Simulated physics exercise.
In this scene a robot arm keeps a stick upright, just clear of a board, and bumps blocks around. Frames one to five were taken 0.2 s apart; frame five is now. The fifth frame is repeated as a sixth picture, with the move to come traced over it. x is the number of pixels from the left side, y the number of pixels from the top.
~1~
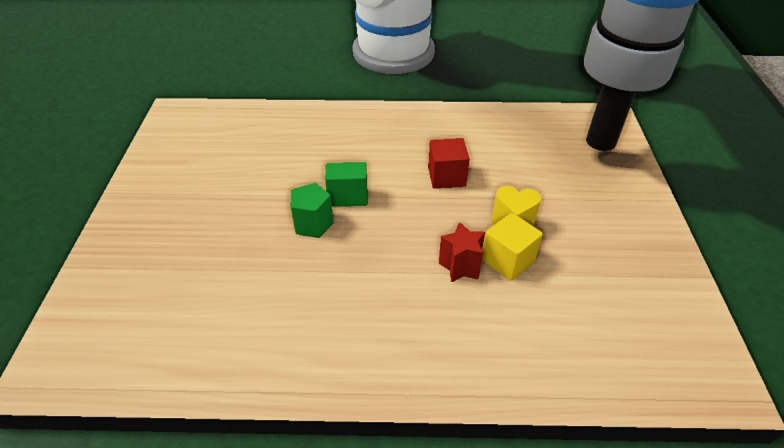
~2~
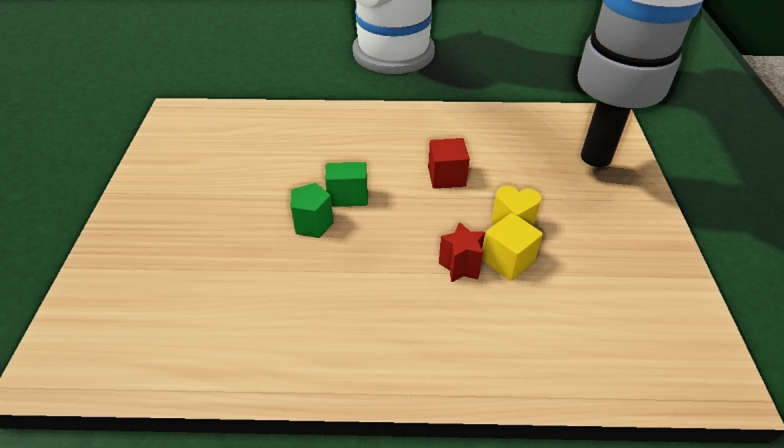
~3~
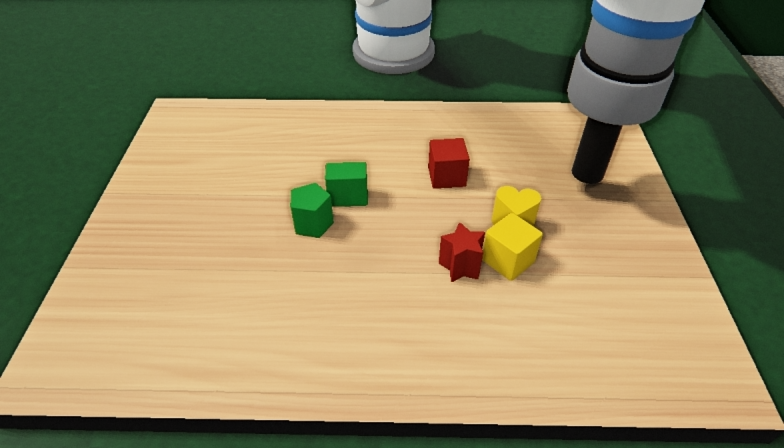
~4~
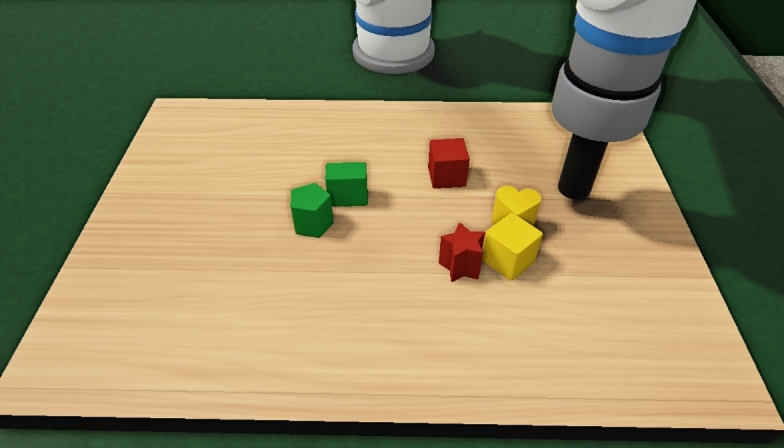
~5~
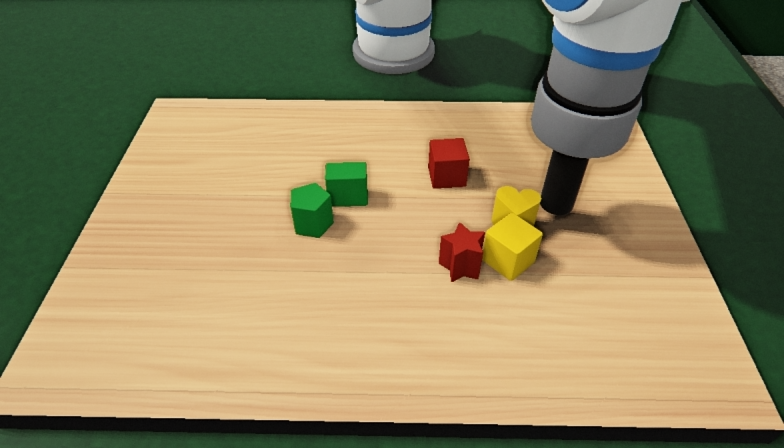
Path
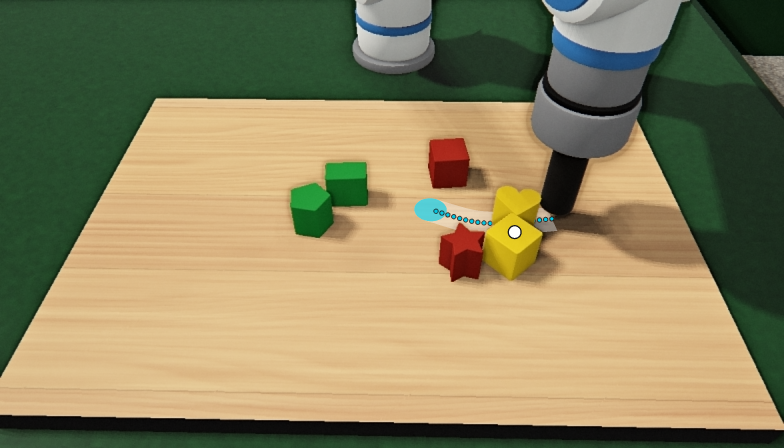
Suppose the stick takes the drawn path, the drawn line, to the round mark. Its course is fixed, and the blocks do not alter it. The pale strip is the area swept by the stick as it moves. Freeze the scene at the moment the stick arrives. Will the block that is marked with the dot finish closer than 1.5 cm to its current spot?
Yes, that is what happens.
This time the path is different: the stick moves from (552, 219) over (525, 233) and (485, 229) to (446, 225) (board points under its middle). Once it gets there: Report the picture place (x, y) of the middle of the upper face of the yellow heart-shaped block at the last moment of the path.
The middle of its top is at (410, 189).
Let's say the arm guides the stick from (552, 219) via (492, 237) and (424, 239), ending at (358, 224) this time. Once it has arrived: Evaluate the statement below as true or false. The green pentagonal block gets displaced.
False
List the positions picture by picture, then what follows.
In the first picture, stick tip at (601, 142); block tops, red square at (450, 149); red star-shaped block at (465, 239); yellow square at (515, 232); yellow heart-shaped block at (519, 198).
In the second picture, stick at (596, 158); blocks unchanged.
In the third picture, stick at (587, 174); blocks unchanged.
In the fourth picture, stick at (574, 189); blocks unchanged.
In the fifth picture, stick at (556, 204); red square at (450, 149); red star-shaped block at (465, 239); yellow square at (515, 232); yellow heart-shaped block at (519, 198).
Path on the board, from (552, 219) over (511, 223) and (470, 221) to (431, 210); the dot is on the yellow square.
The first path, step by step. One third of the way, stick at (514, 208); yellow square at (505, 235), turned 40° anticlockwise; yellow heart-shaped block at (479, 203).
Two thirds of the way, stick at (471, 206); red star-shaped block at (460, 240), turned 15° anticlockwise; yellow square at (505, 235), turned 40° anticlockwise; yellow heart-shaped block at (442, 209), turned 40° anticlockwise.
At the end, stick at (432, 195); red square in place; red star-shaped block at (461, 240), turned 15° anticlockwise; yellow square at (505, 235), turned 40° anticlockwise; yellow heart-shaped block at (425, 207), turned 100° anticlockwise.
